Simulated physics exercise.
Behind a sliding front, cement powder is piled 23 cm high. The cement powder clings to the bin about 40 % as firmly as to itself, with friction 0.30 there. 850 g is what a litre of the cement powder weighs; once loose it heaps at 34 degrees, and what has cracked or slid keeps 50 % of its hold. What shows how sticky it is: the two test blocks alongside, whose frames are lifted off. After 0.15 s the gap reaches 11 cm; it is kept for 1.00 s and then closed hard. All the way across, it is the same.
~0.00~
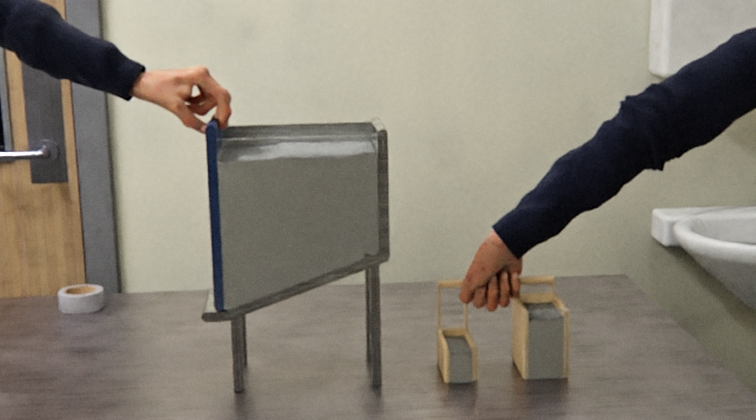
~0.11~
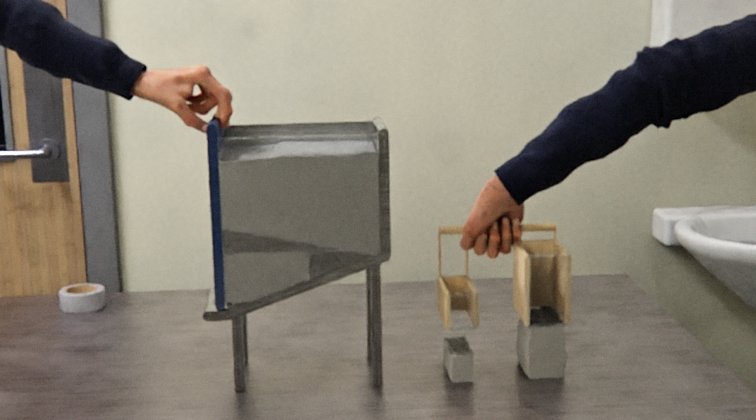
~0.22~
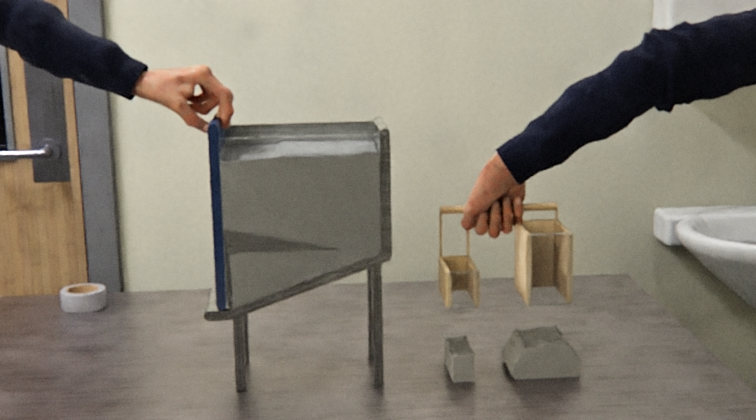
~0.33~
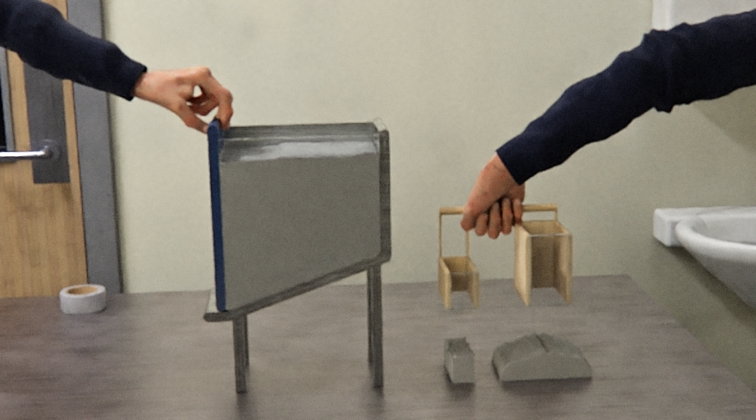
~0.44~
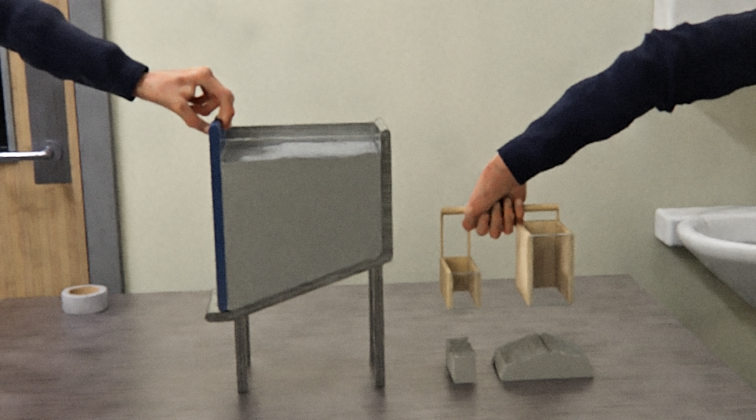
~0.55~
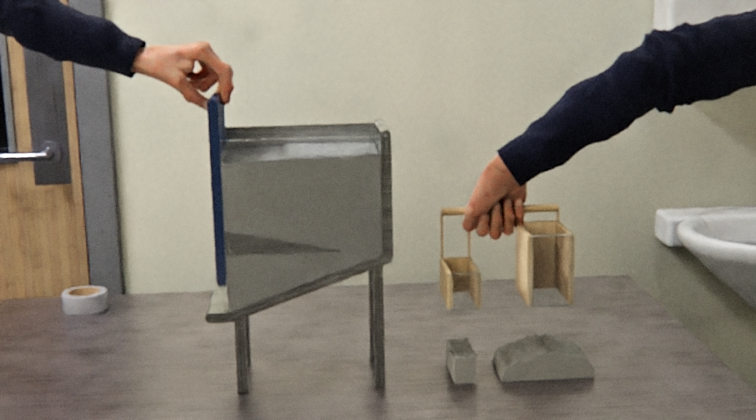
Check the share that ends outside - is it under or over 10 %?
I expect it to be over.
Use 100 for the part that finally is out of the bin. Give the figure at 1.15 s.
I'd put it at around 40 %.
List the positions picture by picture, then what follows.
Top of the hatch at (210, 130), not yet moved; crest of the cement powder at (366, 155); block heights 4.5 cm, 9.3 cm (left to right), in the first frame.
Top of the hatch at (211, 130), not yet moved; crest of the cement powder at (367, 155); block heights 4.4 cm, 8.6 cm (left to right), in the second frame.
Top of the hatch at (213, 130), not yet moved; crest of the cement powder at (368, 154); block heights 4.4 cm, 5.3 cm (left to right), in the third frame.
Top of the hatch at (212, 131), not yet moved; crest of the cement powder at (368, 155); block heights 4.3 cm, 4.4 cm (left to right), in the fourth frame.
Top of the hatch at (214, 131), not yet moved; crest of the cement powder at (369, 155); block heights 4.3 cm, 4.4 cm (left to right), in the fifth frame.
Top of the hatch at (212, 105), moved 3.8 cm; crest of the cement powder at (376, 156); block heights 4.3 cm, 4.4 cm (left to right), in the sixth frame.
After 0.83 s, the hatch is 11 cm open and 7 % is out.
After 1.15 s, the hatch is 11 cm open and 25 % is out.
After 1.48 s, the hatch is 11 cm open and 44 % is out.
After 1.81 s, the hatch is 2.6 cm open and 57 % is out.
After 2.16 s, the hatch is shut and 58 % is out.
